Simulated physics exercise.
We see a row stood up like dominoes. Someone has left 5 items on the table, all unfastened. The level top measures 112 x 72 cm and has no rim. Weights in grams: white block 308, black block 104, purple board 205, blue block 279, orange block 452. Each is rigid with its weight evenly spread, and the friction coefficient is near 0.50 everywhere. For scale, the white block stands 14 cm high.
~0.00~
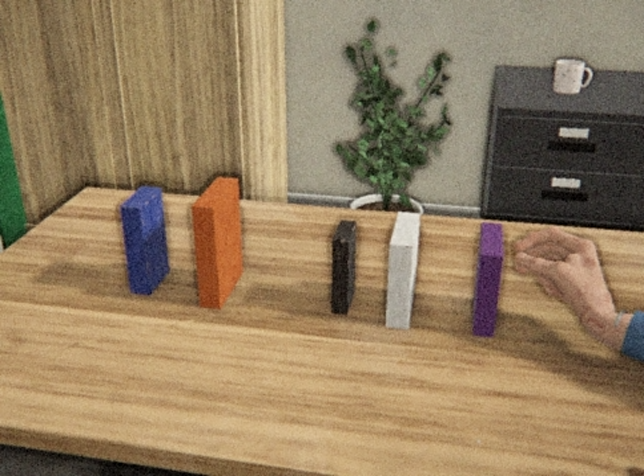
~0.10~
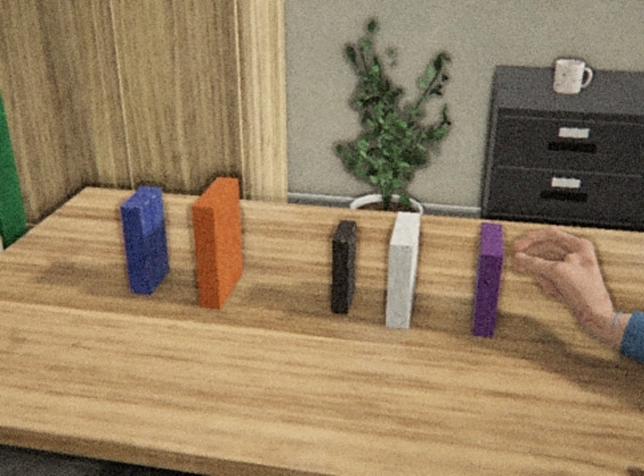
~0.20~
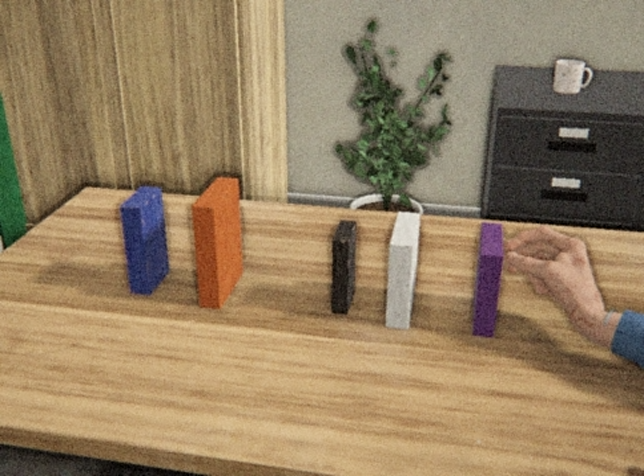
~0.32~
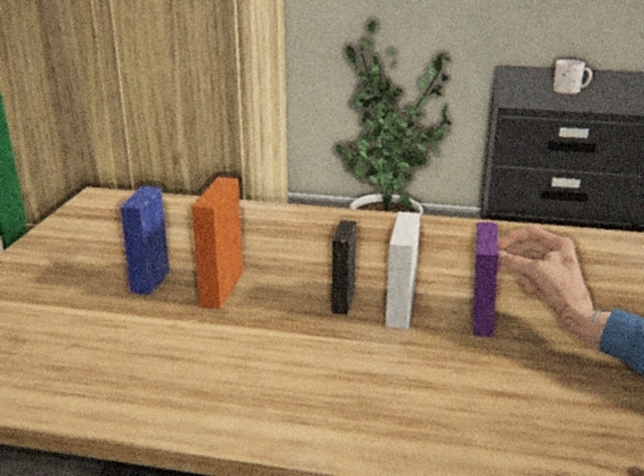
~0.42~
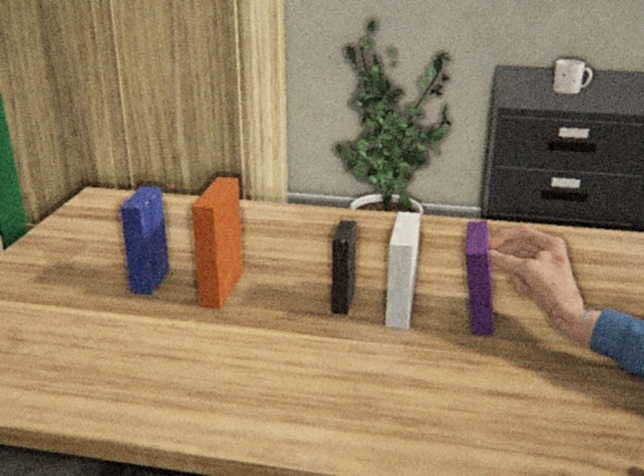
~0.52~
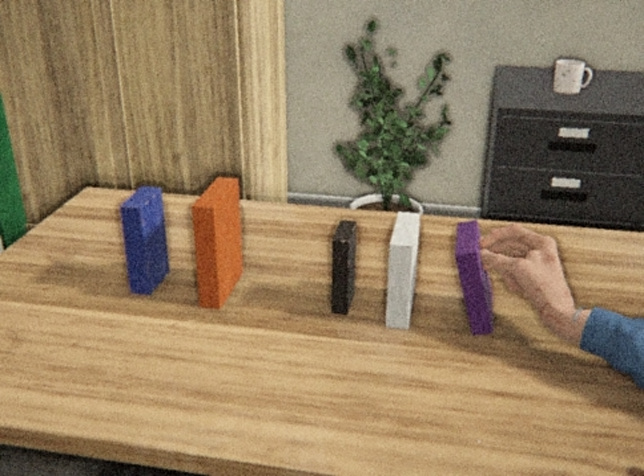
The video shows blue, orange, black, white and purple upright blocks spaced in a row on a wooden table, as a hand at the right moves left, touches the purple one and pushes it into a leftward lean.
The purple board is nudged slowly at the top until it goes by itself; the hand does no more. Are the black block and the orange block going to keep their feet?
The black block falls over, the orange block is still upright.
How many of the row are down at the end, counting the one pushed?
In all, 3.
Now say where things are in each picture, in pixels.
In the first picture, black block (344, 267); orange block (219, 242).
In the second picture, white block (403, 270).
In the third picture, white block (403, 270).
In the fourth picture, purple board 3° over; white block (403, 270).
In the fifth picture, purple board 9° over; white block (403, 270).
In the sixth picture, purple board 15° over; black block (344, 267); orange block (219, 242).
After 0.82 s, purple board 52° over; white block 10° off upright.
After 1.02 s, purple board 71° over; black block 27° off upright near (326, 266); white block 48° off upright.
After 1.12 s, purple board 76° over; black block on its side near (295, 294); white block 72° off upright.
In the end (1.6 s), toppled on the table, white block and black block; orange block under 5 cm from the start. At the end, from the last picture's camera, black block near (294, 290), orange block near (219, 242).
